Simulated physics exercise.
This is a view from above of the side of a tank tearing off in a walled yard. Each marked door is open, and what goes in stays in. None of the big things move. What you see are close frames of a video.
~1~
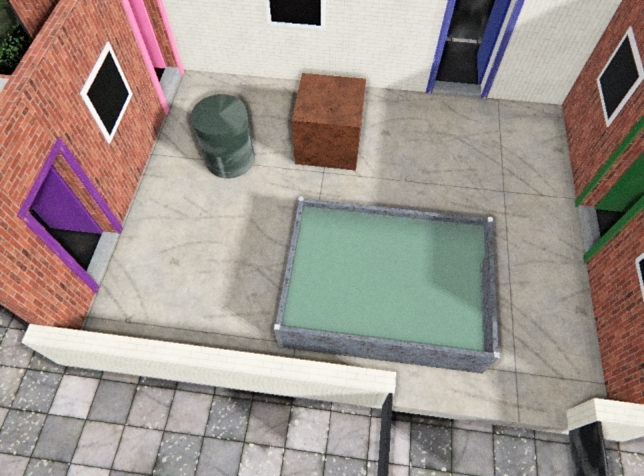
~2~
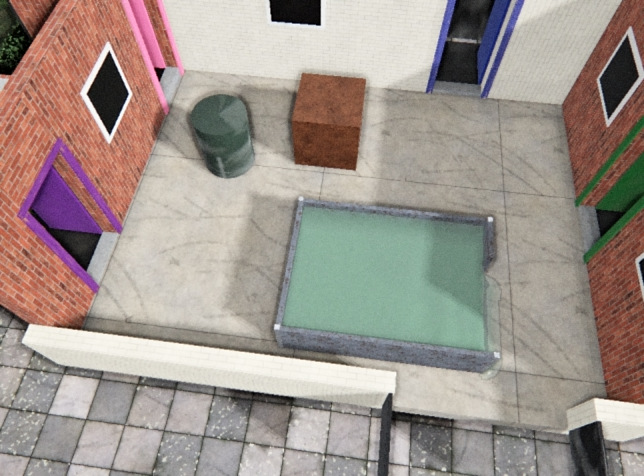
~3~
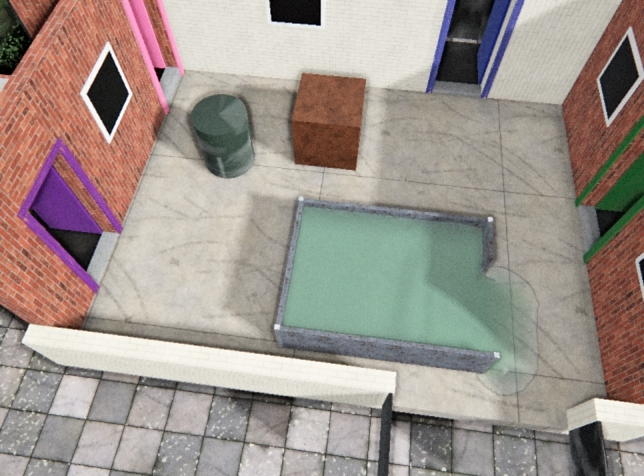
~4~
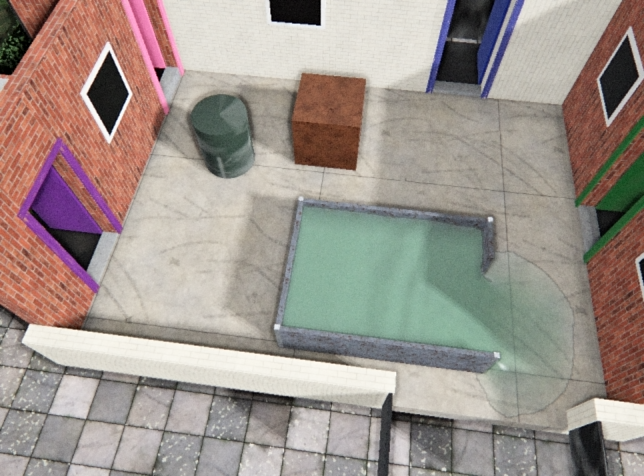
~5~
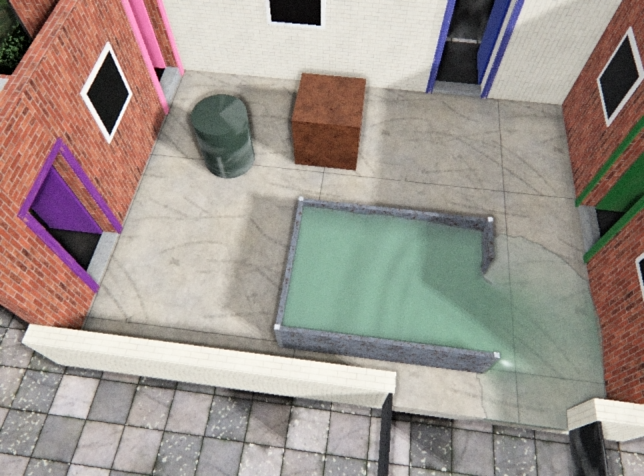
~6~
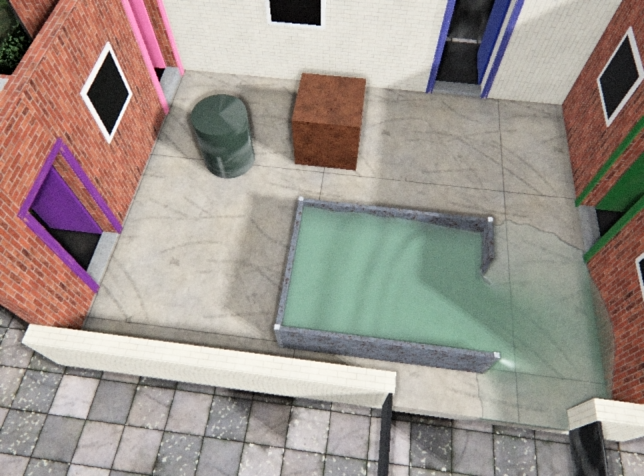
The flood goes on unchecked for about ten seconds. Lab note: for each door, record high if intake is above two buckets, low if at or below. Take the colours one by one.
Green door: High; pink door: Low; purple door: Low; blue door: High.
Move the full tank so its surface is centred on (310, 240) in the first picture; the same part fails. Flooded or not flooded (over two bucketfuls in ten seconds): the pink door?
Briefly, pink remains below.
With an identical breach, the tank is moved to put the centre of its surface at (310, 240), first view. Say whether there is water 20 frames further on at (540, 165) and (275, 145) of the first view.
Submerged, then unflooded.
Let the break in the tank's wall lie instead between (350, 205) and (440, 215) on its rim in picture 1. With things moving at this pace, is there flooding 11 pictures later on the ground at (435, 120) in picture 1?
Submerged.
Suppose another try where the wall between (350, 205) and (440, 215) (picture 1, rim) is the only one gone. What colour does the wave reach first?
It's the blue-painted one.
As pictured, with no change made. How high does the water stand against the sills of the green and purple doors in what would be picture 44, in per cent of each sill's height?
About 120 %, then 0 %.
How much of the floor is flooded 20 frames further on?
That's roughly 40 per cent.
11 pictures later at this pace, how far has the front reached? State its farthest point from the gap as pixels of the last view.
The front tops out at about (554, 109).
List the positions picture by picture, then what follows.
In the first picture, the open tank at (389, 273) is whole and still.
In the second picture, the front is at a hidden place, out from the gap at (480, 317).
In the third picture, the front is at a hidden place, out from the gap at (480, 318).
In the fourth picture, the front is at (565, 308), out from the gap at (480, 318).
In the fifth picture, the front is at (587, 288), out from the gap at (480, 318).
In the sixth picture, the front is at (583, 259), out from the gap at (480, 318).
A moment on, water covers 10 % of the floor; the green door under two buckets in, the pink door not reached, the purple door not reached, the blue door not reached.
Next, water covers 20 % of the floor; the green door under two buckets in, the pink door not reached, the purple door not reached, the blue door not reached.
Then, water covers 40 % of the floor; the green door over two buckets in, the pink door not reached, the purple door not reached, the blue door under two buckets in.
Later, water covers 50 % of the floor; the green door over two buckets in, the pink door wet at the sill, nothing in, the purple door not reached, the blue door over two buckets in.
In the end, water covers 85 % of the floor; the green door over two buckets in, the pink door wet at the sill, nothing in, the purple door wet at the sill, nothing in, the blue door over two buckets in.
